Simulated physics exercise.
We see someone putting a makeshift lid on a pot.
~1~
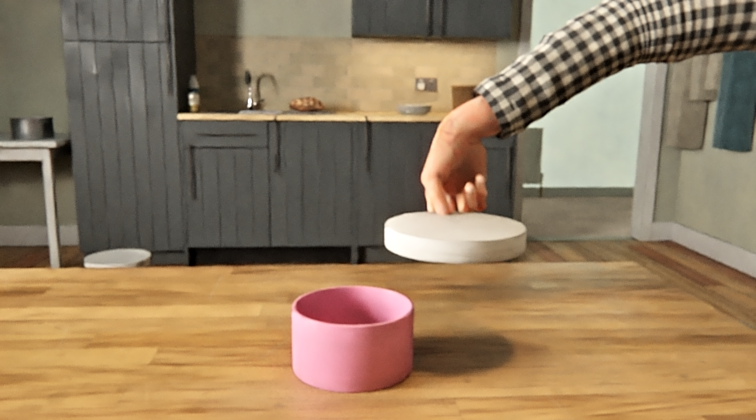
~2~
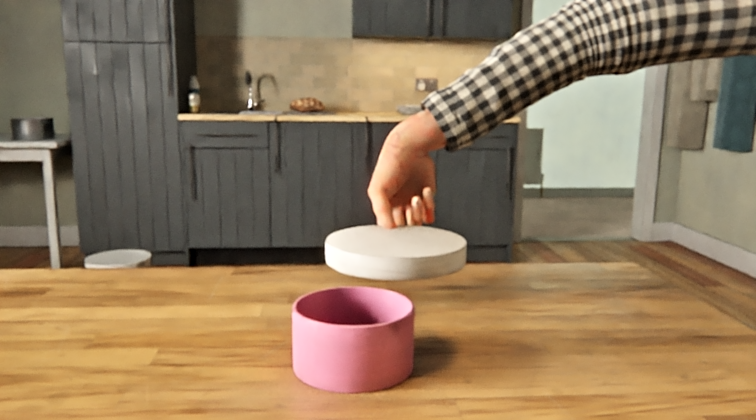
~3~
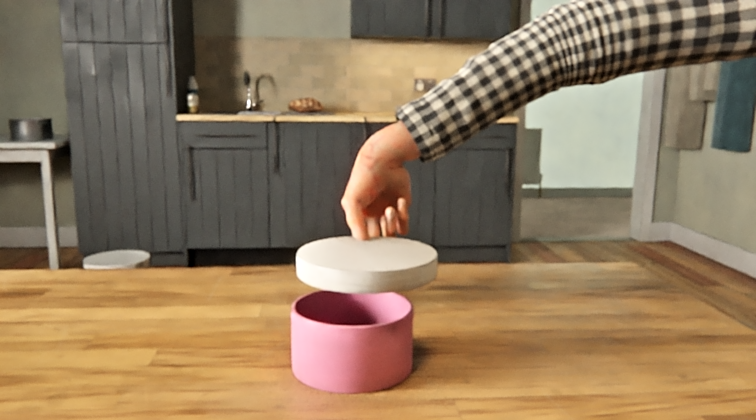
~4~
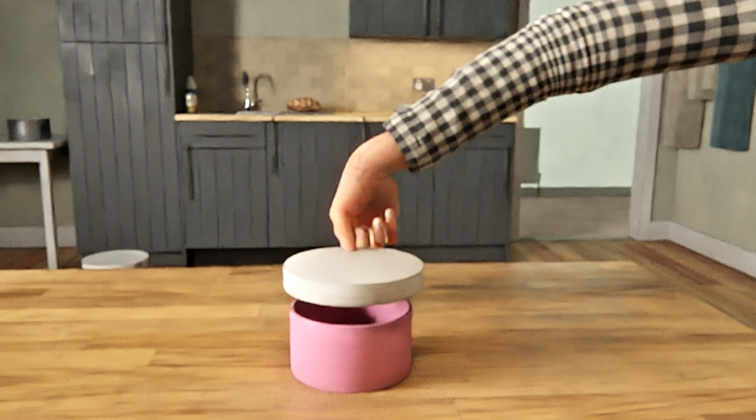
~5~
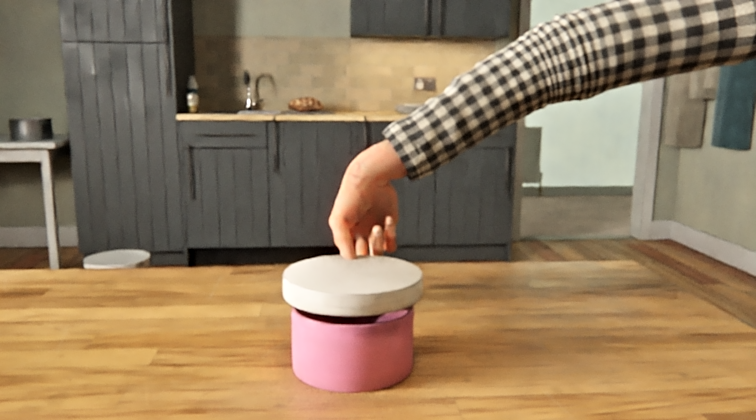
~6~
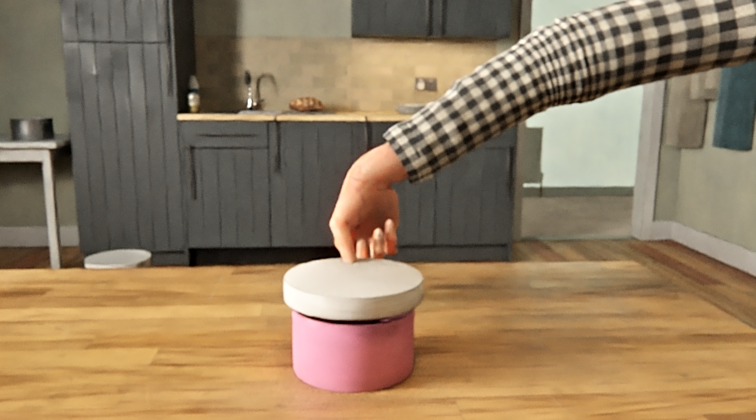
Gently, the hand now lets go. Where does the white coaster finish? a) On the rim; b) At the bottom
The answer is a.
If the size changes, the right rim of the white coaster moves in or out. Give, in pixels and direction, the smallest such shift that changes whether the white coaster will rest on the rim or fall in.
Shift: 12 px, leftward.
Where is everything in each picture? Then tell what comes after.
The first frame shows still on the way; white coaster (455, 235); cup (353, 335).
The second frame shows still on the way; white coaster (396, 249); cup (354, 335).
The third frame shows still on the way; white coaster (367, 262); cup (353, 335).
The fourth frame shows still on the way; white coaster (354, 273); cup (352, 335).
The fifth frame shows still on the way; white coaster (353, 282); cup (353, 334).
The sixth frame shows in place, still held; white coaster (354, 286); cup (354, 335).
Then, 0.10 s later than the last frame, white coaster moving near (354, 294).
Then, 0.26 s later than the last frame, white coaster sitting on the rim near (354, 294).
When it is over, the white coaster covers the opening, near (354, 294).
